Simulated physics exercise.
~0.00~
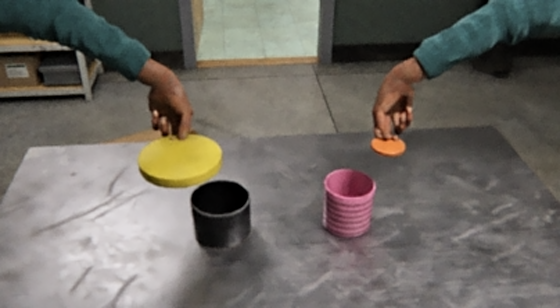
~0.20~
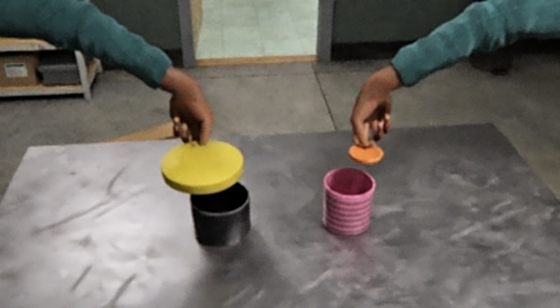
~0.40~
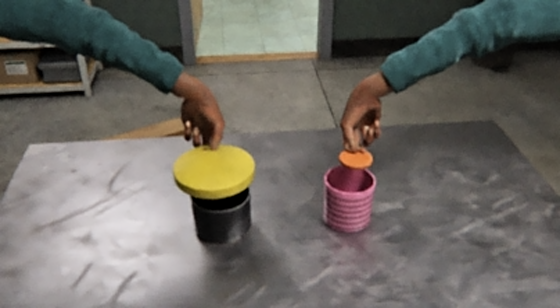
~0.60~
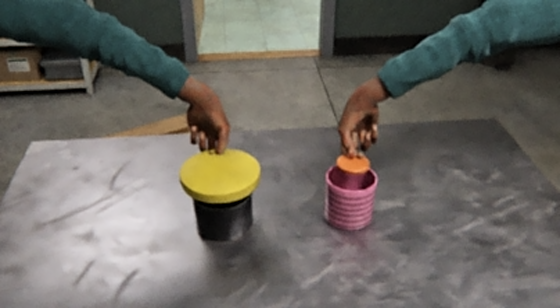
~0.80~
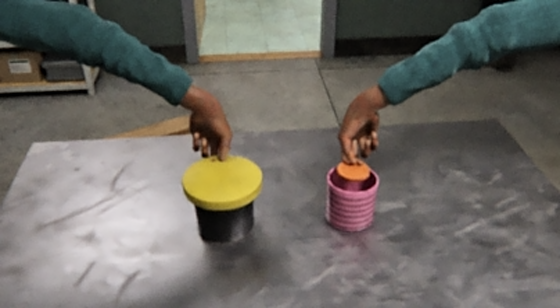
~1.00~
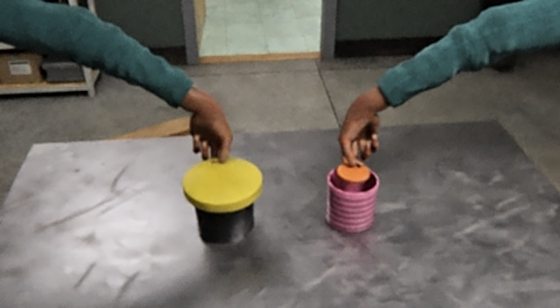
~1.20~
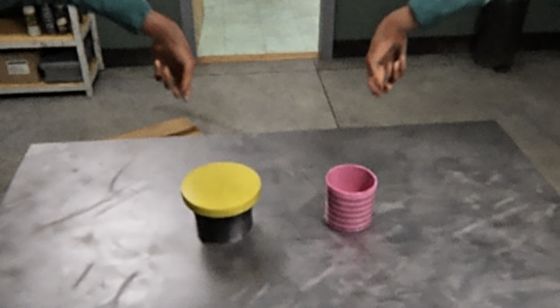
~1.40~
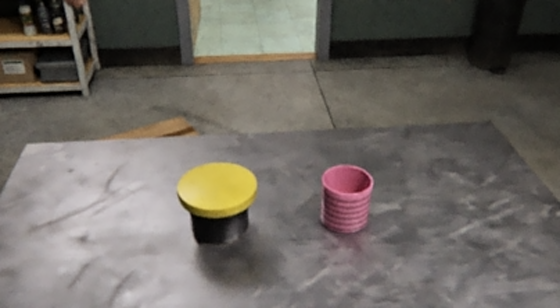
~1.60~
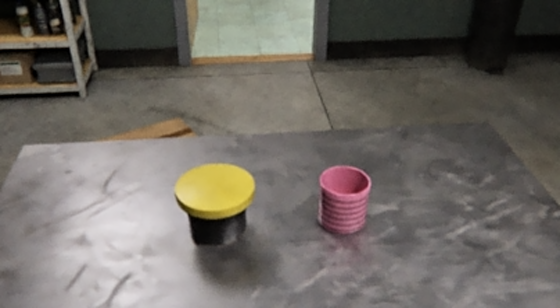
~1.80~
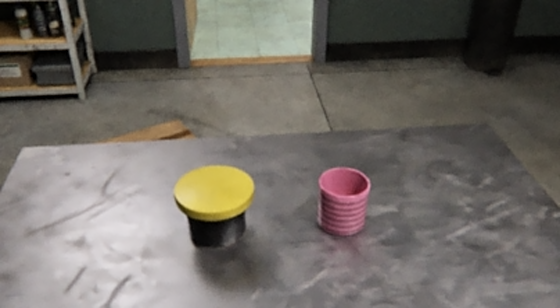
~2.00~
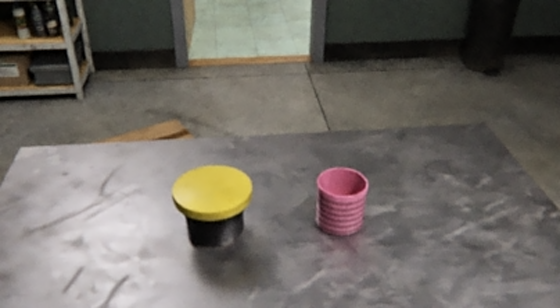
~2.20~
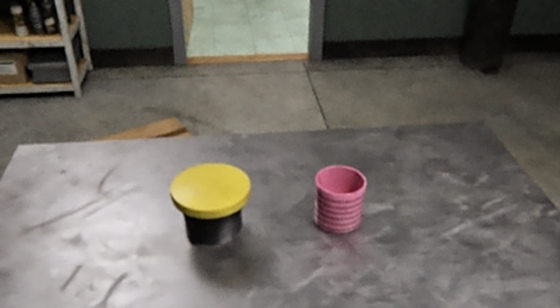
Two hands lowering a yellow disc onto a black pot and an orange disc into a pink one, then withdrawing, yellow covering black.
